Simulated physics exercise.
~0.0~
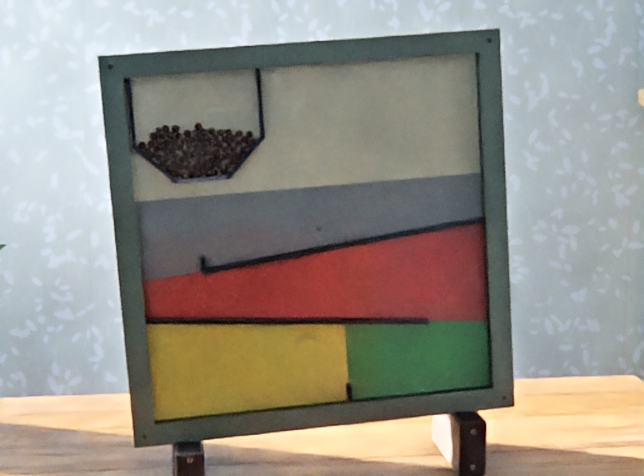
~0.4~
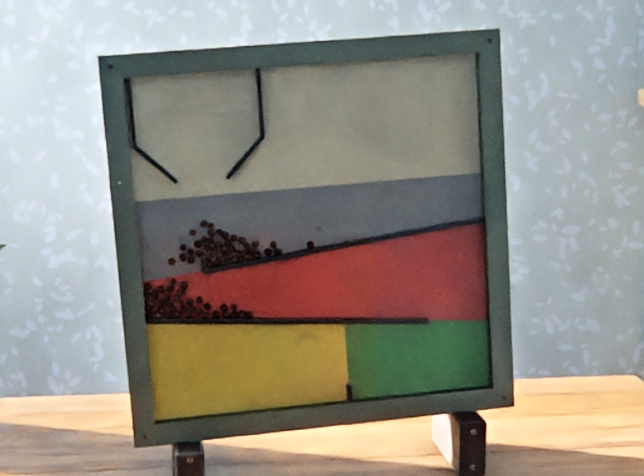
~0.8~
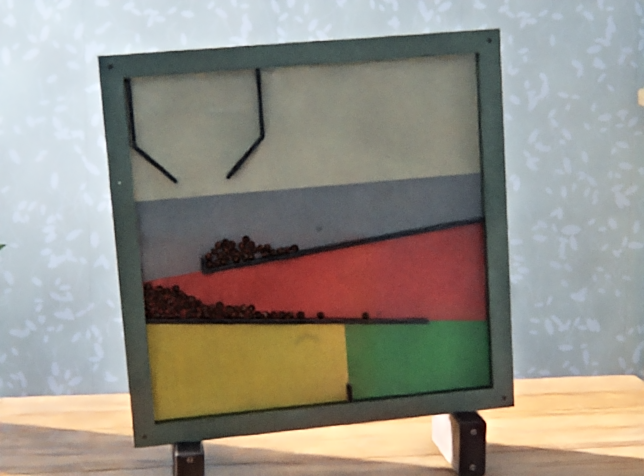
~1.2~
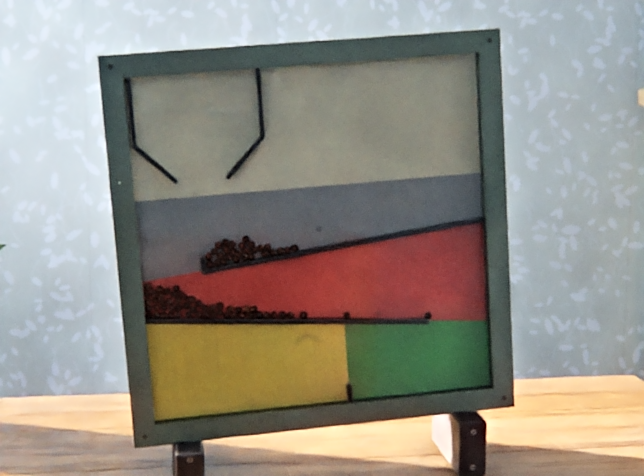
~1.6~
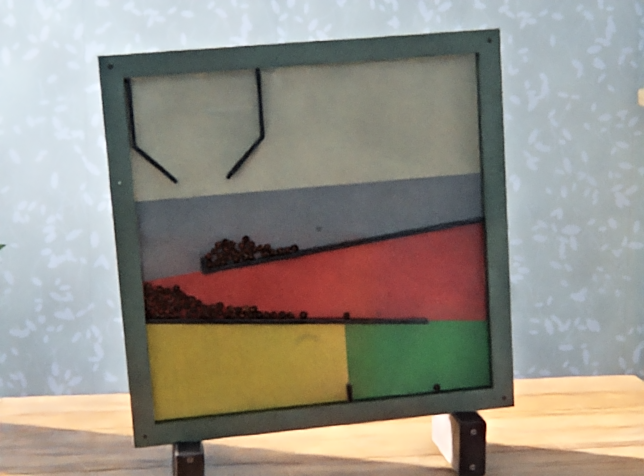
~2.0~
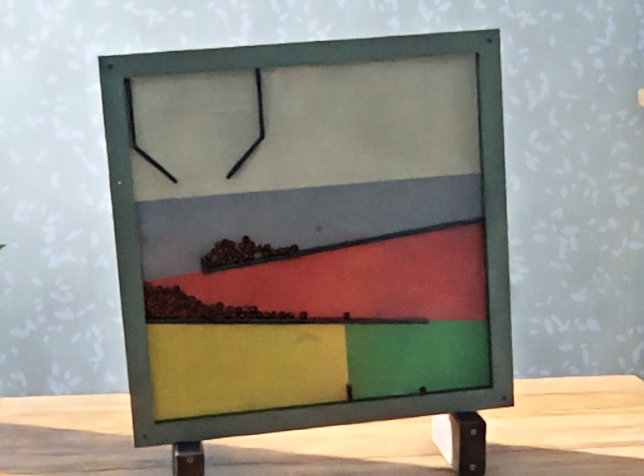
Dark beads drop from the hopper and settle mostly in the red and grey sections.
